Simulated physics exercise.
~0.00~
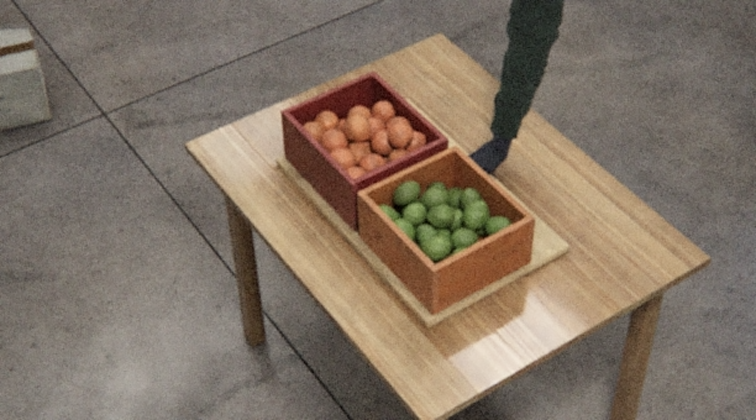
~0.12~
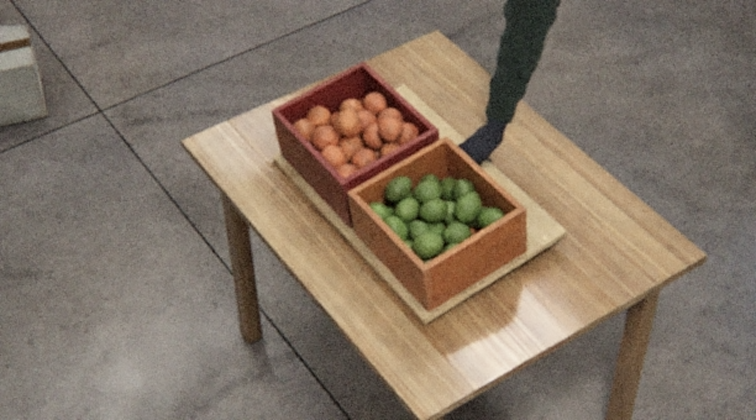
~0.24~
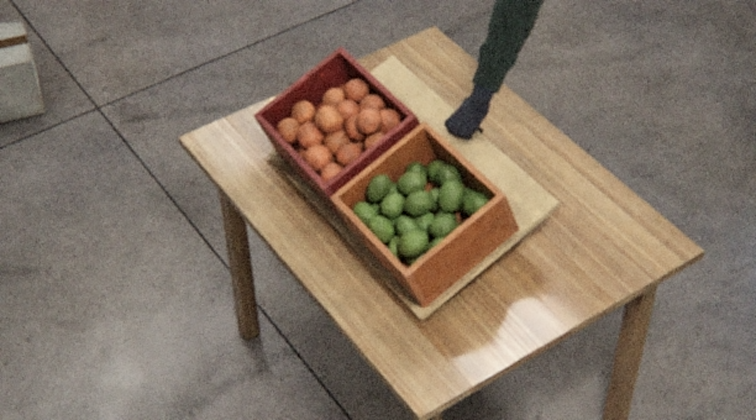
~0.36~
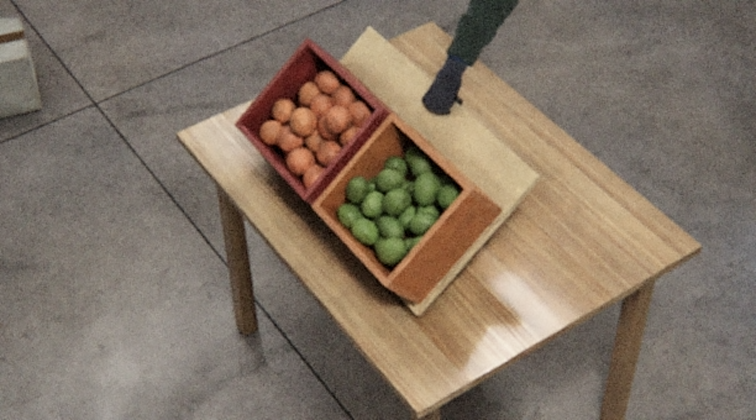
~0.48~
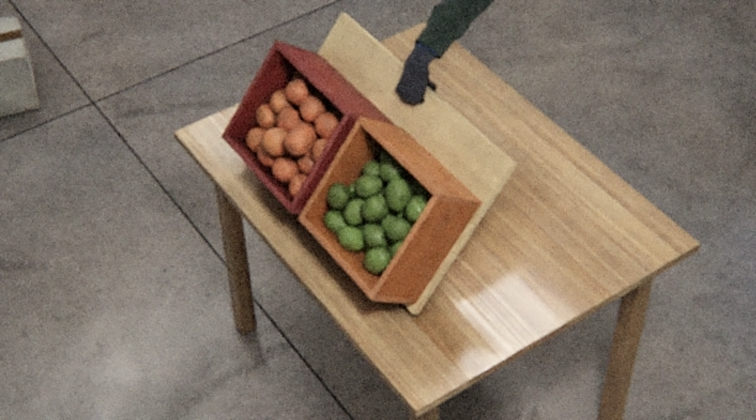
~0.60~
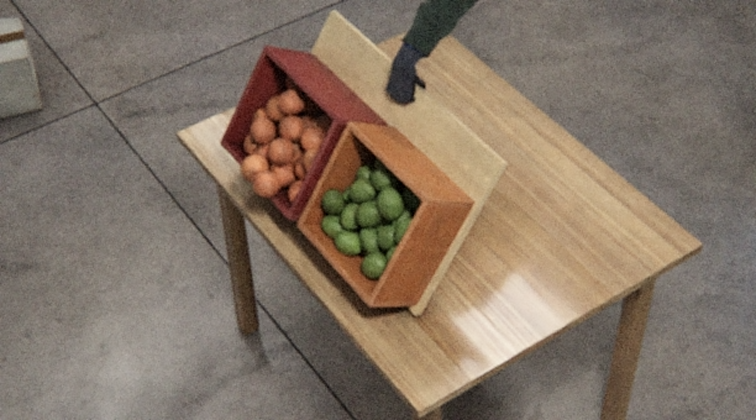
A board on a wooden table, carrying a red box of round orange fruit and an orange box of green fruit, tilts steeply to the left as a dark-gloved hand raises its far edge, and the fruit shifts inside the boxes.
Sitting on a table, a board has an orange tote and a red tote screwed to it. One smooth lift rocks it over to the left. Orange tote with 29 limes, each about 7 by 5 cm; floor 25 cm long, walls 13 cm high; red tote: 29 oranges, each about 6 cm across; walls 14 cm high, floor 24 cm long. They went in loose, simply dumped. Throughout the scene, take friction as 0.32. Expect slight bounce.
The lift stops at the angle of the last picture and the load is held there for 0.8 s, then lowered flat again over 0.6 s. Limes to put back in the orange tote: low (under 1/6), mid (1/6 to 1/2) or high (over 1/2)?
Low.
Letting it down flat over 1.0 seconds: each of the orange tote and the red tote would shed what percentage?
Then the orange tote sheds 0 %, while the red tote sheds 20 %.
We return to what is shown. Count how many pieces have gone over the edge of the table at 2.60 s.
Roughly 5.
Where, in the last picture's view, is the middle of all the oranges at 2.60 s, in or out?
Roughly (344, 152).
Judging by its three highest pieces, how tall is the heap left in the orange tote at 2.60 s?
12 centimetres high, more or less.
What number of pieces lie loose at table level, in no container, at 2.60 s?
Count: Around 0.
After 0.92 s, tilt 57°; orange tote 29 in, 0 out and red tote 26 in, 3 out.
After 1.32 s, tilt 57°; orange tote 29 in, 0 out and red tote 24 in, 5 out.
After 1.88 s, tilt 6°; orange tote 29 in, 0 out and red tote 24 in, 5 out.
Outcome (at 2.60 s), orange tote 29 in, 0 out and red tote 24 in, 5 out. Asked share, 0 of 29, 0 per cent.
